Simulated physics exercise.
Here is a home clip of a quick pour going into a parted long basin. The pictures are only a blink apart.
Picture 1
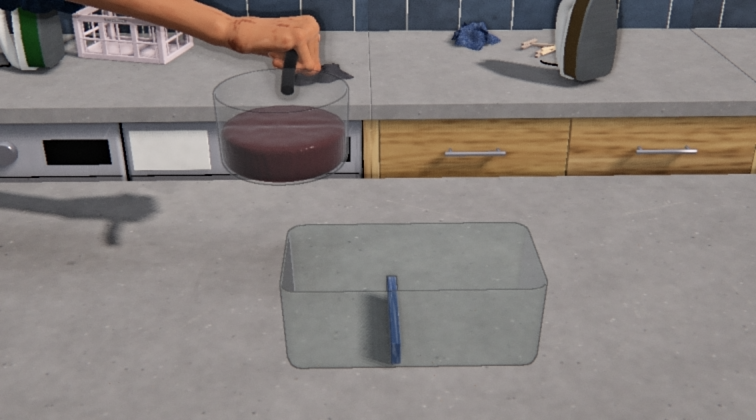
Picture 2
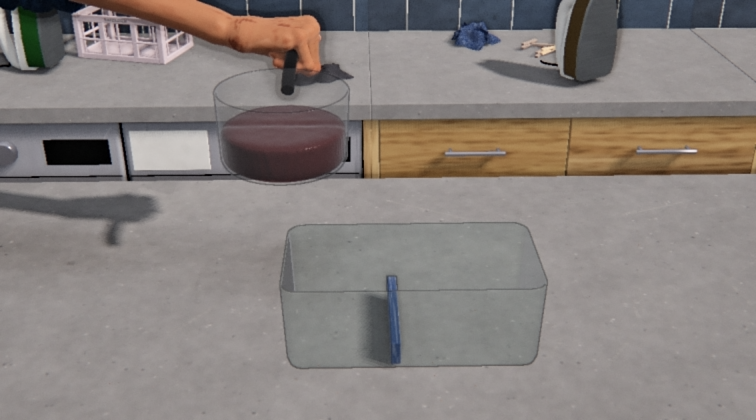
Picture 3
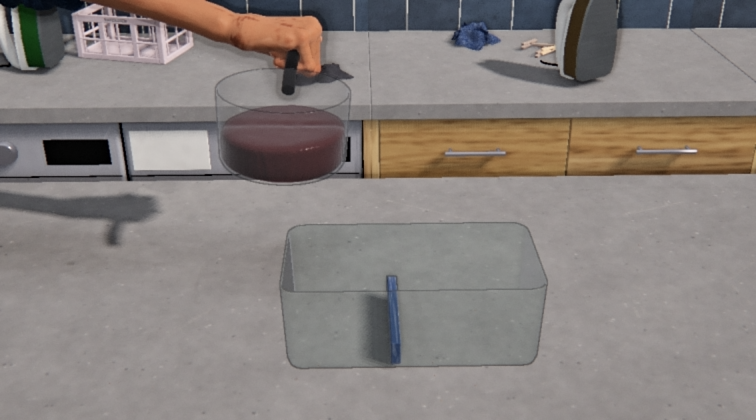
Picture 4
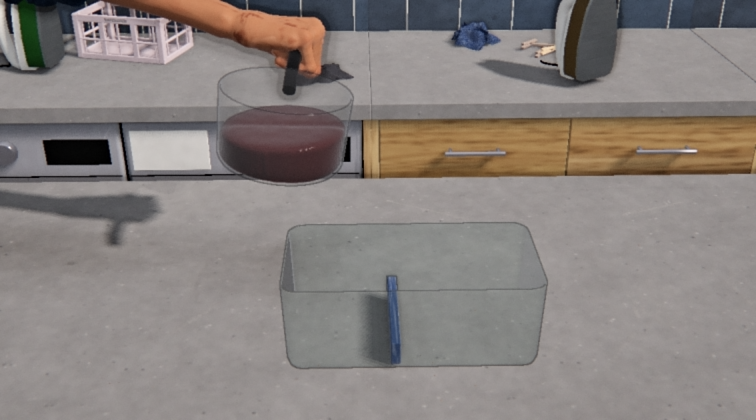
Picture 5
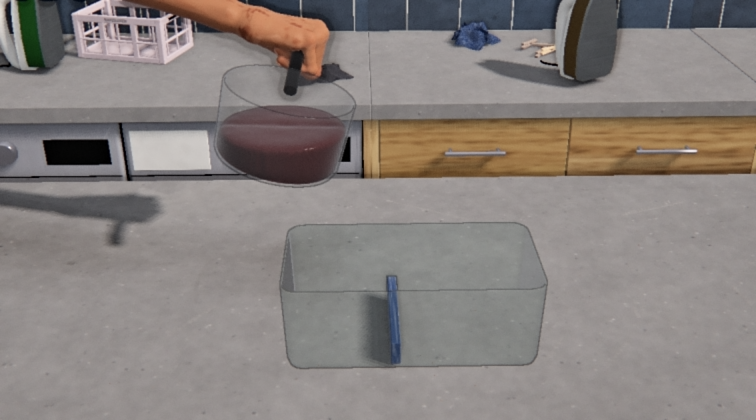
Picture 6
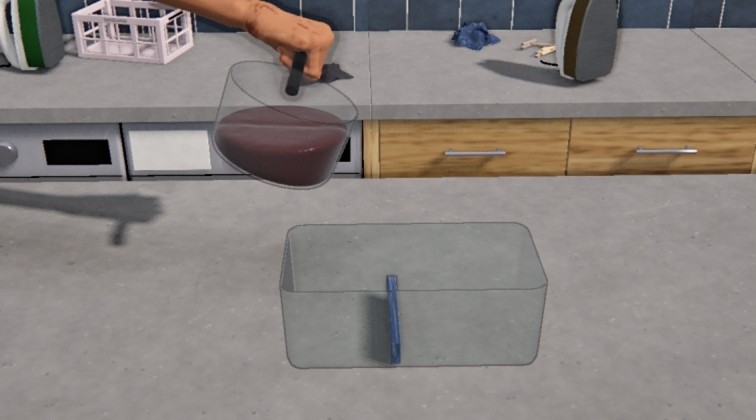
A kitchen with grey countertops and a dark blue tiled wall is seen from slightly above by a still camera. A hand at the upper left grips the dark handle of a clear round container of deep red liquid, above an empty, clear long basin with a blue divider. The hand gradually tilts the container rightward, its liquid staying nearly level inside while the basin remains still.
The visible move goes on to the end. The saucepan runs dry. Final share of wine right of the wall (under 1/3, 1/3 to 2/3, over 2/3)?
1/3 to 2/3.
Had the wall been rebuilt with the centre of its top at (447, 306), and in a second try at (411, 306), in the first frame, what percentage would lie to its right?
Note: Roughly 10 % in case one, 25 % in case two.
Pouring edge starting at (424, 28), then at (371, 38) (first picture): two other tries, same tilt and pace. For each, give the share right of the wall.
Estimate, in order: 85 and 80 per cent.
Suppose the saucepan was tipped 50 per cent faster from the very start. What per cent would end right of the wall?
Around 40 per cent ends up there.
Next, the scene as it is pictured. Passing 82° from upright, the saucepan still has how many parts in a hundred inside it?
Remaining fraction: Approx. 55 %.
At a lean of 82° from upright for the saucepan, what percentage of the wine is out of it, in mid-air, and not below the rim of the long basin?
Share: Approx. 35 %.
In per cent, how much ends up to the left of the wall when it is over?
I'd say near 50 in a hundred.
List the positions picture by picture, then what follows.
In the first frame, it leans 0°; its right rim is at (348, 90); the wine meets the walls at (221, 125) and (346, 125); the long basin's rim runs from (285, 258) to (537, 255); the wall's top is at (394, 309).
In the second frame, it leans 1°; its right rim is at (348, 91); the wine meets the walls at (222, 125) and (346, 124).
In the third frame, it leans 4°; its right rim is at (350, 94); the wine meets the walls at (221, 125) and (345, 125).
In the fourth frame, it leans 8°; its right rim is at (352, 99); the wine meets the walls at (220, 125) and (345, 125).
In the fifth frame, it leans 14°; its right rim is at (355, 106); the wine meets the walls at (220, 124) and (347, 126).
In the sixth frame, it leans 21°; its right rim is at (357, 115); the wine meets the walls at (217, 123) and (348, 126).
A moment on, the saucepan is tipped on its side and 57 per cent is still to pour, 2 is left of the wall and 4 right of it.
Next, the saucepan is tipped right over and 9 per cent is still to pour, 29 is left of the wall and 47 right of it.
Then the saucepan is tipped right over and 0 per cent is still to pour, 49 is left of the wall and 49 right of it.
Later the saucepan is tipped right over and 0 per cent is still to pour, 49 is left of the wall and 50 right of it.
In the end 49 per cent lies left of the wall, 50 right of it and 1 outside.
